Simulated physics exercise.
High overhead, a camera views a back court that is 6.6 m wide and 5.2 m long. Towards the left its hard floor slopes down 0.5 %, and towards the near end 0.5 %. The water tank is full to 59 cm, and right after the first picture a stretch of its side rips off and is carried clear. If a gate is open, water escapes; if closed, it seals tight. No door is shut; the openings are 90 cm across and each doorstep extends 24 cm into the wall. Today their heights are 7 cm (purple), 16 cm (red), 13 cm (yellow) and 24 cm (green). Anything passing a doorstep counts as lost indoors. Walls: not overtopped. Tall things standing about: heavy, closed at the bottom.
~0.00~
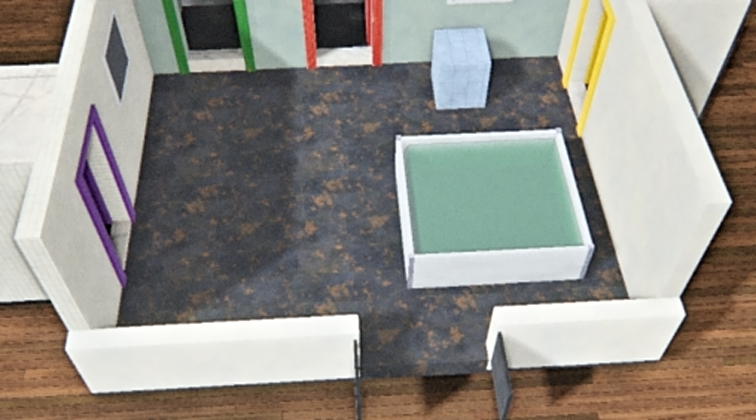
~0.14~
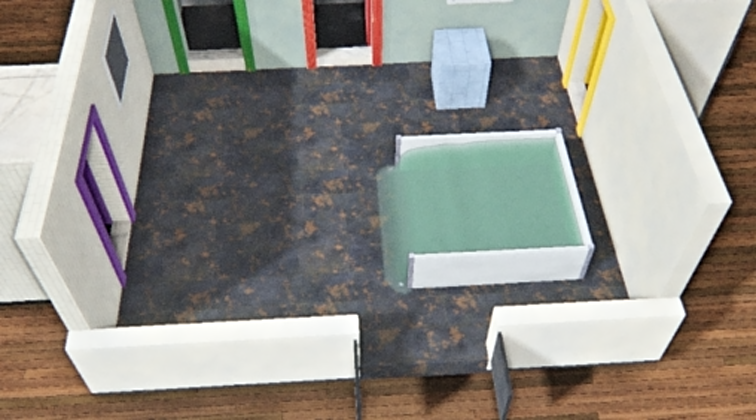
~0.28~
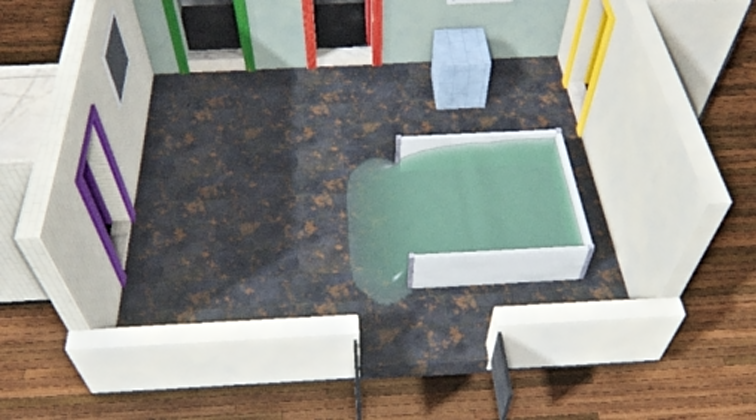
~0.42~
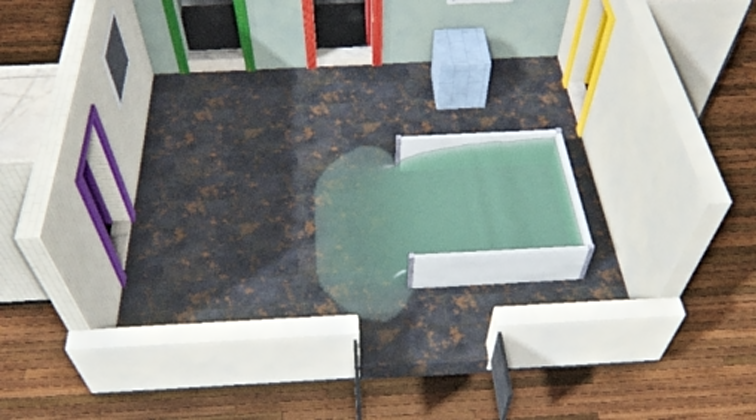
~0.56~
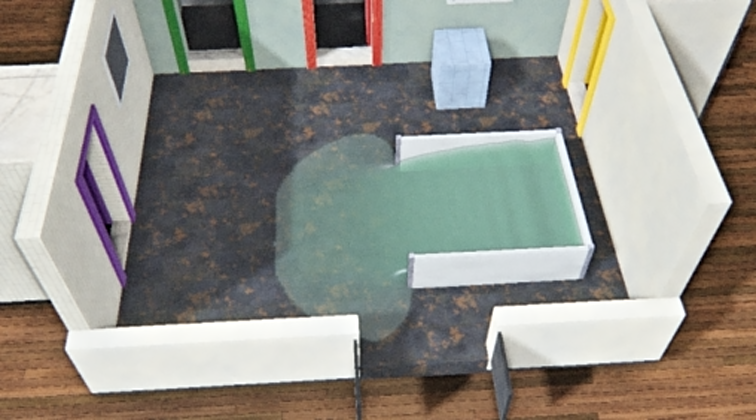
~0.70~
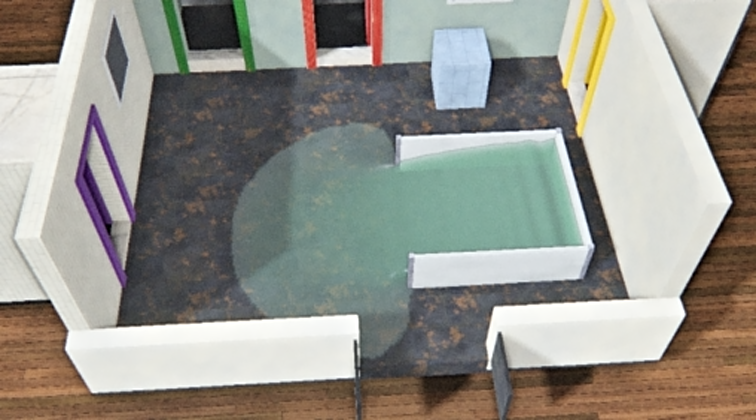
A white-walled tank of green water losing its left side, the water pouring out and spreading leftward across the dark mottled floor.
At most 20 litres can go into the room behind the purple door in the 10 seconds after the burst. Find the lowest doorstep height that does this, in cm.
The lowest height is about 24 cm.
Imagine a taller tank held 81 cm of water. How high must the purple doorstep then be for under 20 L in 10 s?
34 cm.
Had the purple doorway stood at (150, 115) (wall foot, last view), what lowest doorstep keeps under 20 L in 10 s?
It needs roughly 15 cm.
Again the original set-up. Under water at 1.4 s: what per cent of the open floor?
Around 50 per cent of the floor.
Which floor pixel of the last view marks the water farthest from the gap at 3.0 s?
I'd put the front's tip around (154, 80).
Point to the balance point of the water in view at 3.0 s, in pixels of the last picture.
Approximately (285, 224).
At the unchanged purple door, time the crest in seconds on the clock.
Peak time: Around 3.0 s.
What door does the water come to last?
Yellow.
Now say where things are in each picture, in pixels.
In the first frame, still water, 59 cm deep, in the water tank at (489, 194); the purple door at (109, 204) is dry.
In the second frame, water pours out at (406, 217) and has run 0.2 m, to (393, 282); about 8 cm deep outside, 59 cm at the back.
In the third frame, the front is at (355, 258), 0.7 m from the gap at (406, 218); 1.4 m2 of floor is wet, 59 cm left at the back.
In the fourth frame, water pours out at (406, 219) and has run 1.1 m, to (325, 278); about 9 cm deep outside, 59 cm at the back.
In the fifth frame, the gap is at (406, 219), the front 1.7 m out at (284, 277); the back of the water tank holds 58 cm.
In the sixth frame, the gap is at (406, 219), the front 2.3 m out at (239, 253); the back of the water tank holds 51 cm; the purple door at (109, 204), 3.8 m from the gap, is still 1.5 m from the nearest water.
After 1.4 s water covers 50 % of the floor, deepest (25 cm) near (395, 252); 12 cm at the purple door, 11 litres in over its 7 cm doorstep.
After 3.0 s water covers 55 % of the floor, deepest (32 cm) near (154, 80); 27 cm at the purple door, 201 litres in over its 7 cm doorstep.
After 10.0 s water covers 95 % of the floor, deepest (10 cm) near (579, 152); 8 cm at the purple door, 371 litres in over its 7 cm doorstep.
At the purple door as built, the water arrived by 1.2 s and peaked near 27 cm at 3.0 s.
Run again over the same 10 s with other heights there, 48 litres in over 21 cm, 2 litres over 28.5 cm. The limit of 20 litres is kept from about 24 cm up.
